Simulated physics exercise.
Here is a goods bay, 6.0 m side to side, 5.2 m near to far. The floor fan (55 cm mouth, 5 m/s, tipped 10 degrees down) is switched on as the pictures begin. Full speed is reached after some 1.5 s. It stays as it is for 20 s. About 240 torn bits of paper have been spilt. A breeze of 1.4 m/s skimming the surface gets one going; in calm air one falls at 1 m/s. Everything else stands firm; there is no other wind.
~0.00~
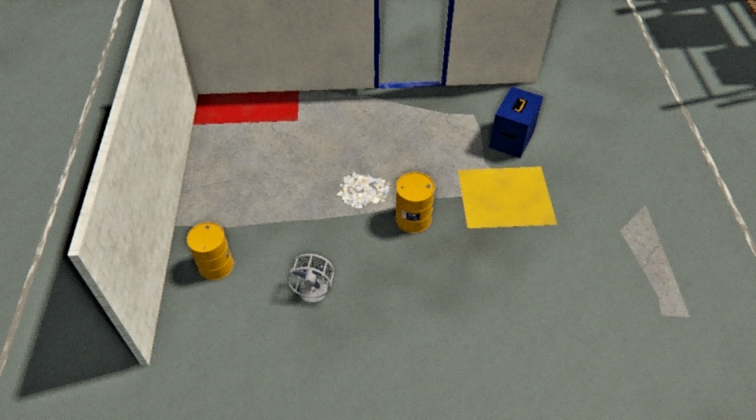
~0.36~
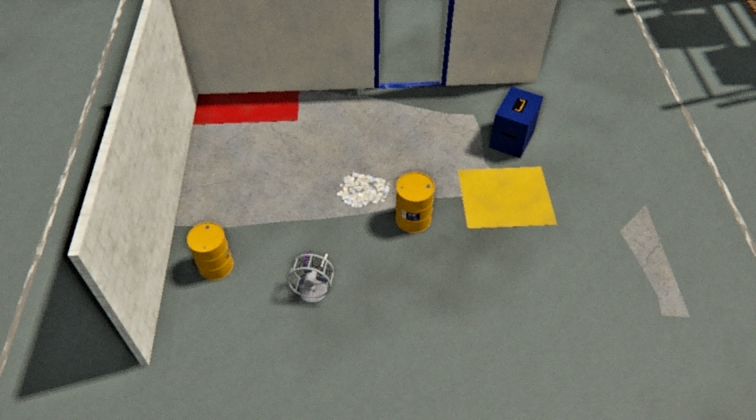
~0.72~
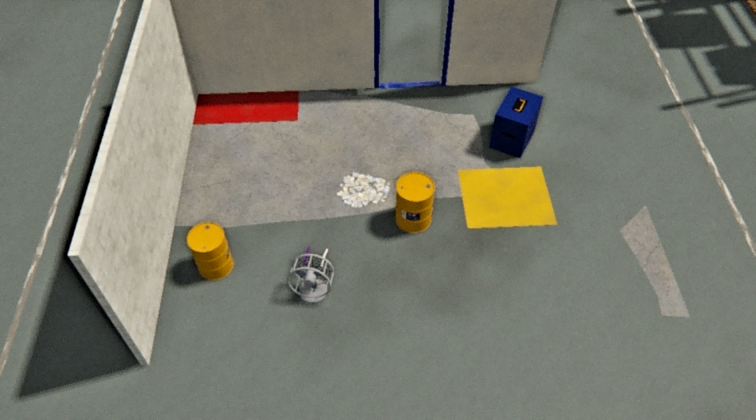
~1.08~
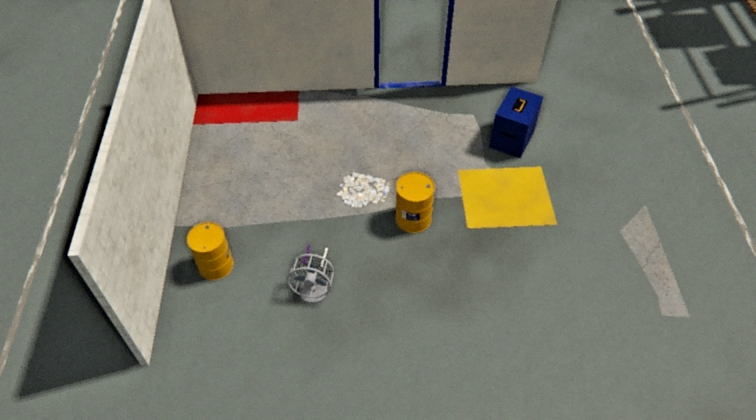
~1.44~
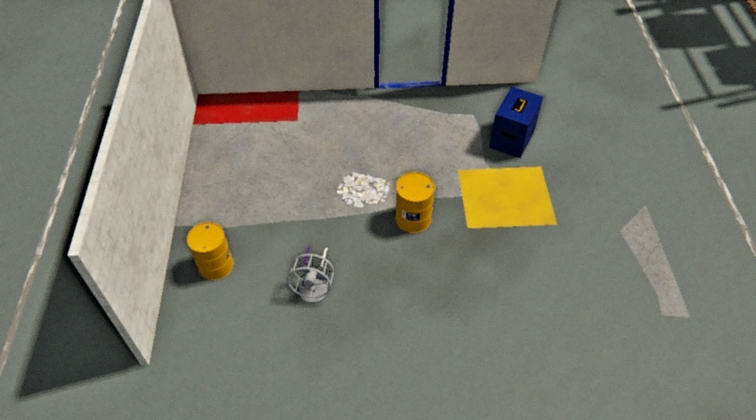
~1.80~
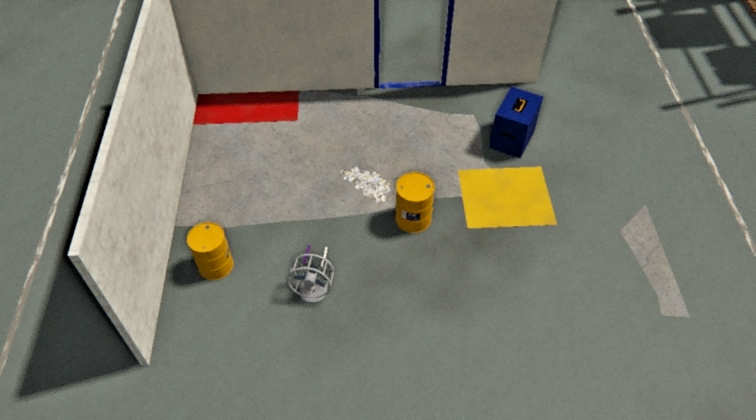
In a goods bay, a floor fan runs before some scattered white paper bits shift slightly.
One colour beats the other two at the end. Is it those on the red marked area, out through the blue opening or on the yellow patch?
It is blue that takes the most.
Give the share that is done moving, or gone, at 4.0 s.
Some 10 per cent.
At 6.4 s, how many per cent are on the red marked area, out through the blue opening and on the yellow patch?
Roughly 0 % red, 60 % blue, 0 % yellow.
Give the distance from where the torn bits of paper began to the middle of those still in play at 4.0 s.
About 2.6 m.
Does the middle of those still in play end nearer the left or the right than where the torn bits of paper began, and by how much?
To the right, by about 1.4 m.
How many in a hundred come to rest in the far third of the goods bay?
Some 30 per cent.
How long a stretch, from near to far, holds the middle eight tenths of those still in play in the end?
About 1.6 m.
After 4.0 s the count stands so, 51 % are out through the blue opening, 0 % on the yellow patch and 0 % on the red marked area; the middle of those still in play is near (426, 86).
After 6.4 s the count stands so, 61 % are out through the blue opening, 0 % on the yellow patch and 0 % on the red marked area; the middle of those still in play is near (429, 96).
After 11.0 s the count stands so, 68 % are out through the blue opening, 0 % on the yellow patch and 0 % on the red marked area; the middle of those still in play is near (438, 96).
After 20.0 s, at the end, 70 % are out through the blue opening, 0 % on the yellow patch and 0 % on the red marked area; the middle of those still in play is near (441, 95).
